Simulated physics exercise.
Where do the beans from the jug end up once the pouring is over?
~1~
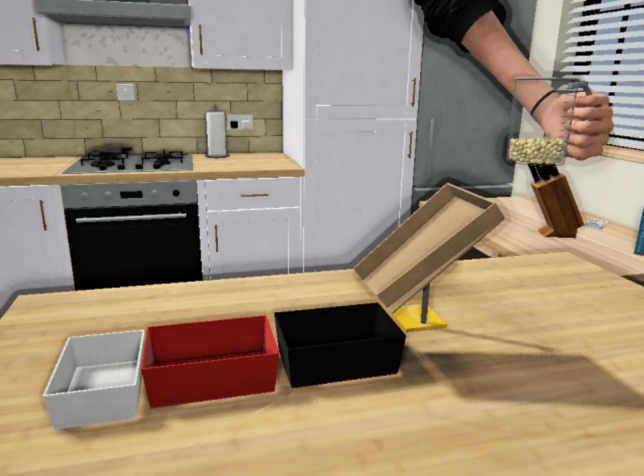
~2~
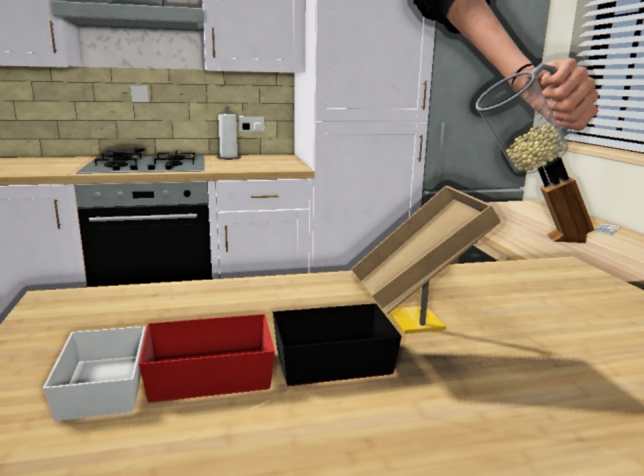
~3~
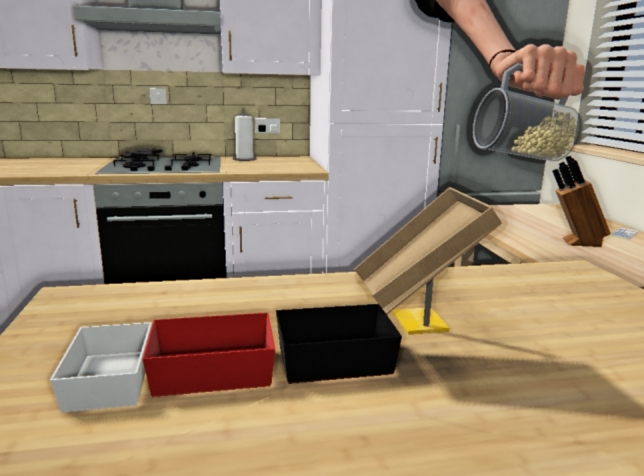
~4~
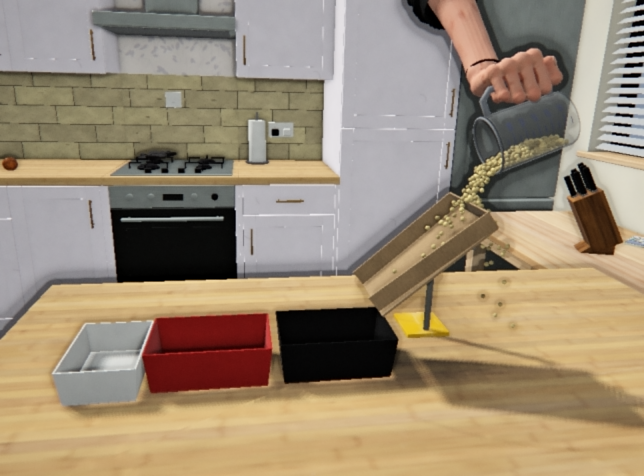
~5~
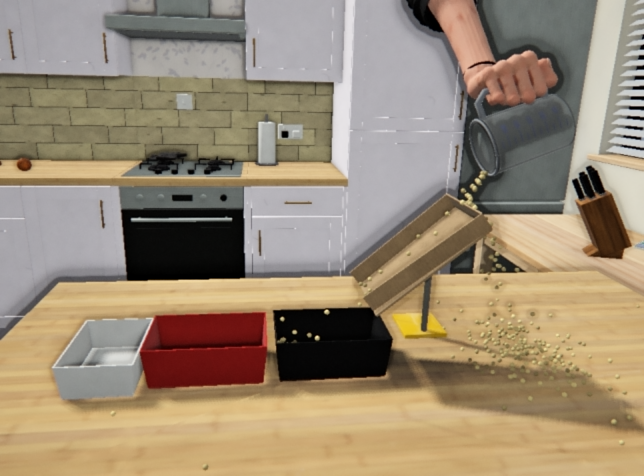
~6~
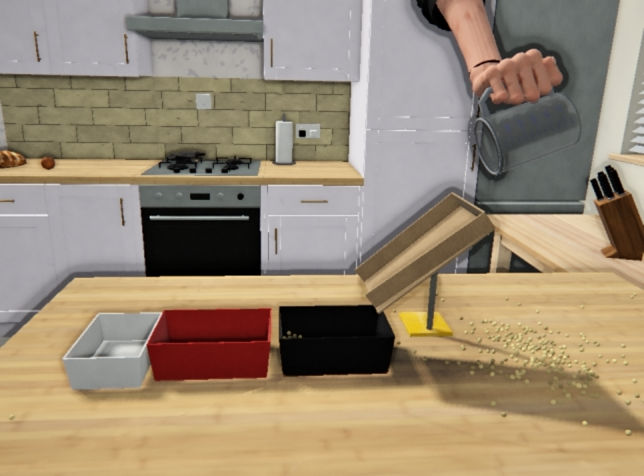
A good share of them land in the black tin and many others end up outside the tins, scattered on the table. The red and white tins get none.
